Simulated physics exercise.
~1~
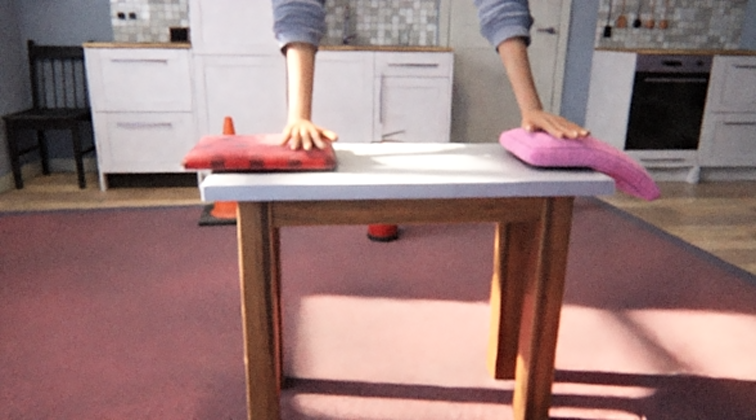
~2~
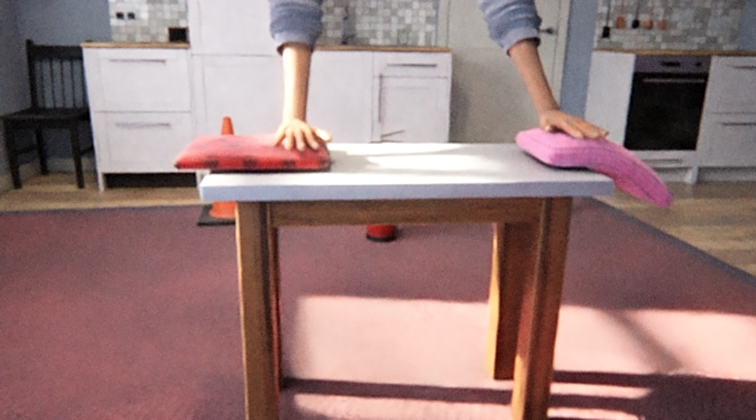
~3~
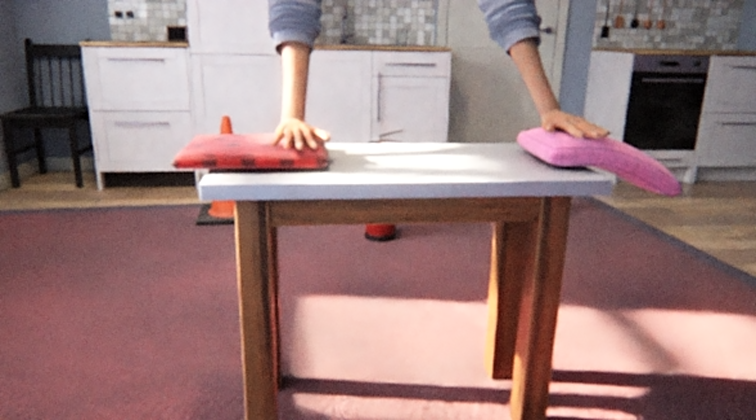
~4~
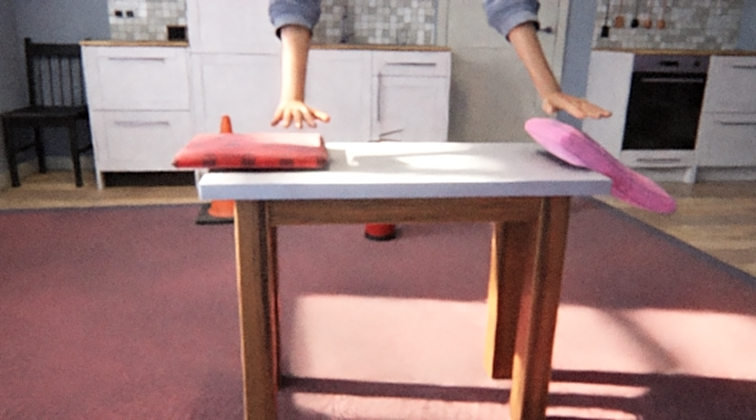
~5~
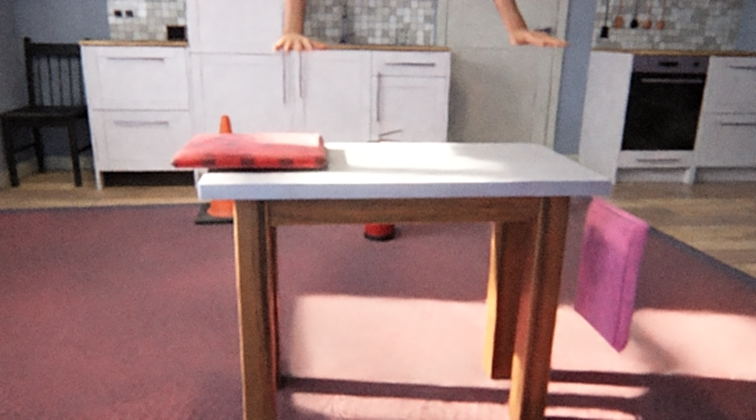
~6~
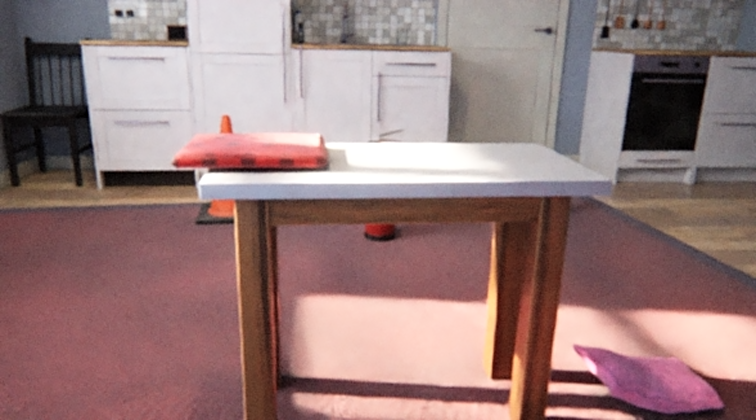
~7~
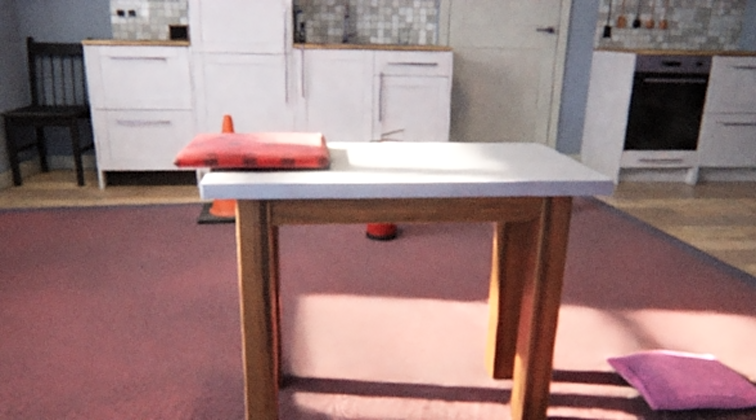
To begin with, a person's hands rest on a red seat pad at the left end of a white-topped wooden table and a pink pillow at the right end, in a kitchen with a dark red rug. The hands shift the pillow slightly to the right, so that more of it hangs past the edge. Then both hands lift away, and the pink pillow tips over the end. It drops beside the table as the arms withdraw from view. The pillow lands on the rug at the right, while the red pad stays still on the tabletop.
